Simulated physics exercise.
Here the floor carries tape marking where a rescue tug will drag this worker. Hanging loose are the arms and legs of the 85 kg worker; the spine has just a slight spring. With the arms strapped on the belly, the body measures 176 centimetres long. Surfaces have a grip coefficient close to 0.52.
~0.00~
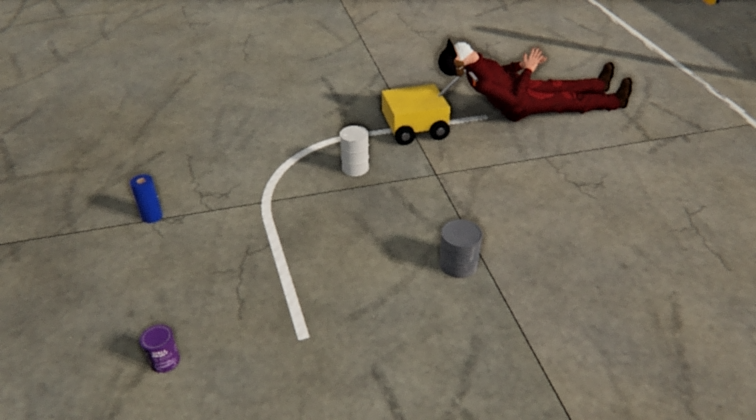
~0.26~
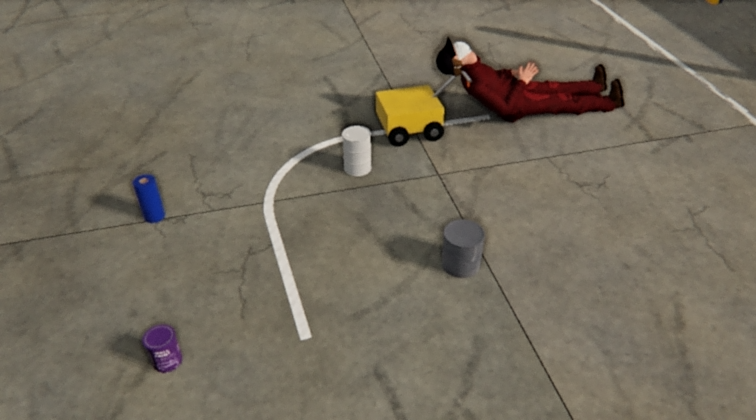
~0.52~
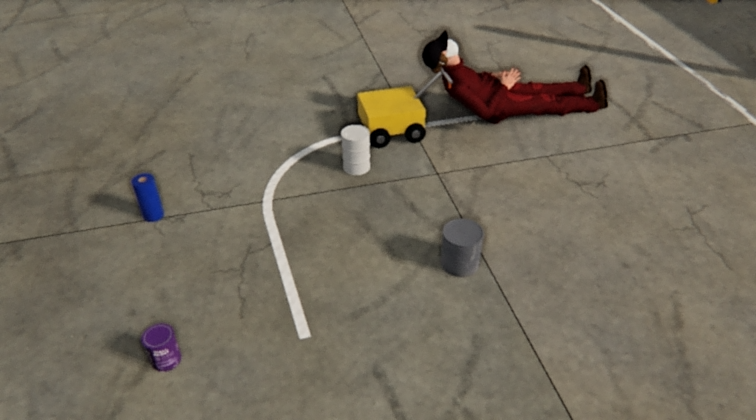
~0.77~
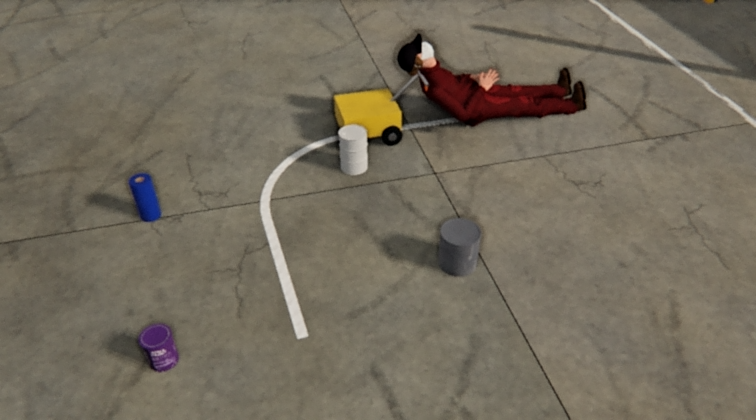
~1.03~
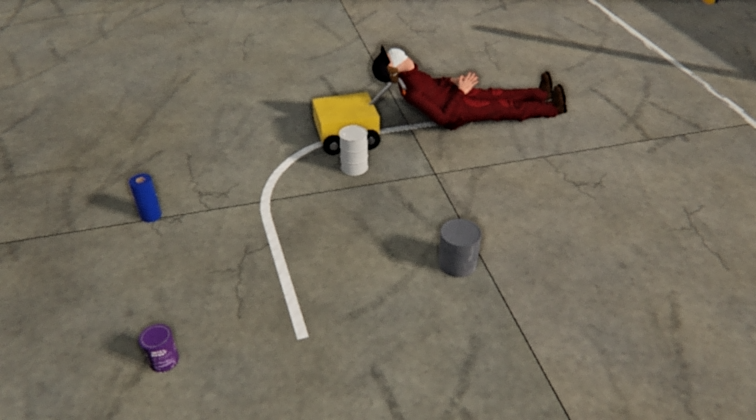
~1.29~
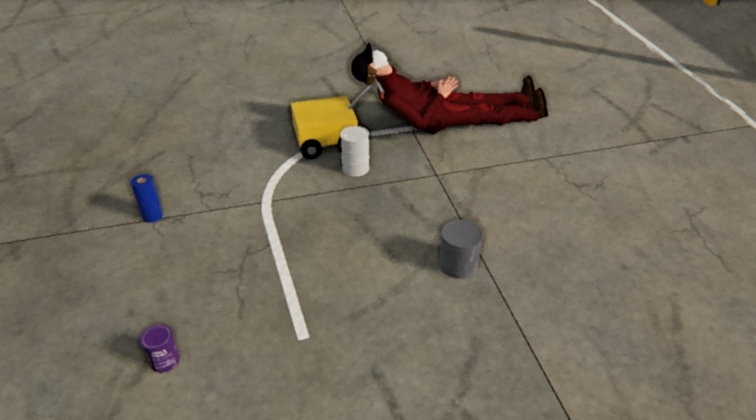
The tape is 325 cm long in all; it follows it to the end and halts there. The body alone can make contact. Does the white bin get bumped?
Yes.
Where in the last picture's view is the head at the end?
I'd say about pixel (303, 273).
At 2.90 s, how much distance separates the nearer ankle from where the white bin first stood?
Around 70 centimetres.
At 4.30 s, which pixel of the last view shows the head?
Near (285, 219).
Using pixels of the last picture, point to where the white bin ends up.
End point, final frame: Around (345, 188).
After 2.20 s the white bin is 4 cm from where it stood, near (352, 153) in the last picture's view; the nearer ankle is 102 cm from that spot.
After 2.90 s the white bin is 17 cm from where it stood, near (340, 161) in the last picture's view; the nearer ankle is 65 cm from that spot.
After 3.60 s the white bin is 27 cm from where it stood, near (337, 171) in the last picture's view; the nearer ankle is 36 cm from that spot.
After 4.30 s the white bin is 40 cm from where it stood, near (342, 185) in the last picture's view; the nearer ankle is 9 cm from that spot.
By 5.1 s, white bin gets knocked; grey bucket stays put; purple can stays put; blue post stays put.
